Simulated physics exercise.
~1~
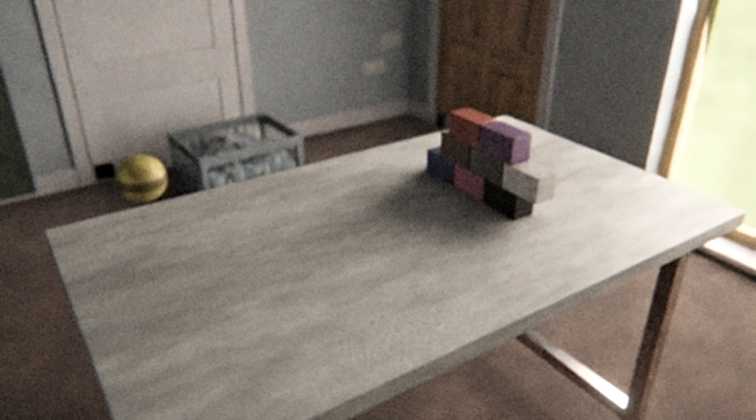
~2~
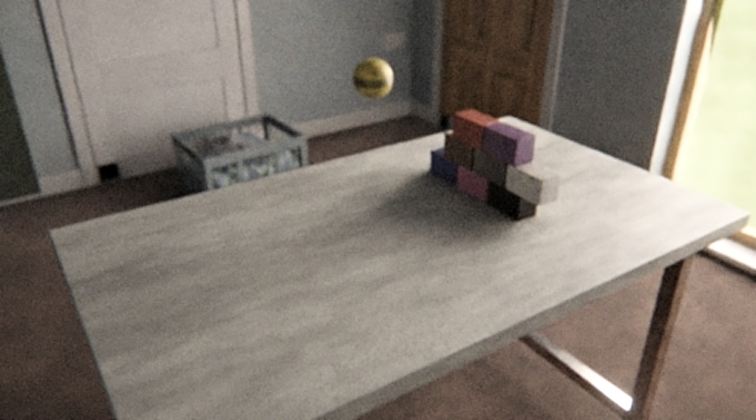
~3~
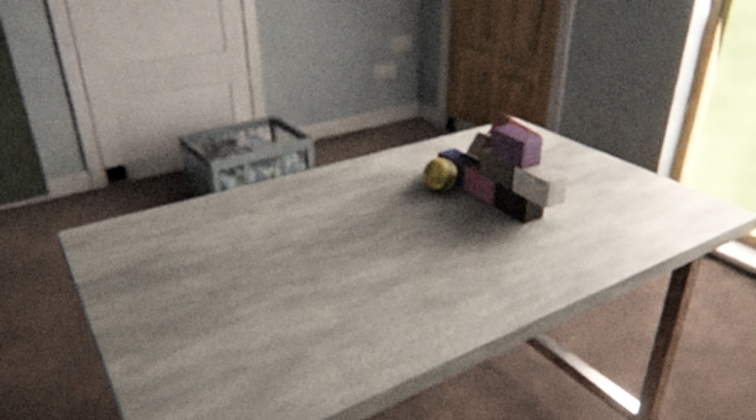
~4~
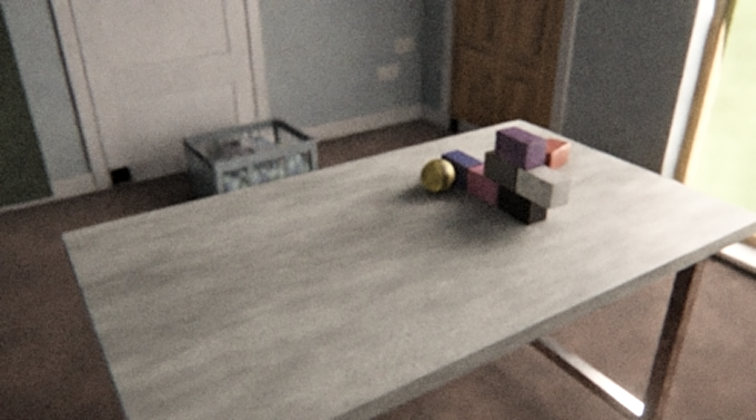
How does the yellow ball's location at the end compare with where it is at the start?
At the start the yellow ball is beyond the far side of the table, just left of the crate. By the end it is on the tabletop, immediately left of the blocks and next to the blue one.
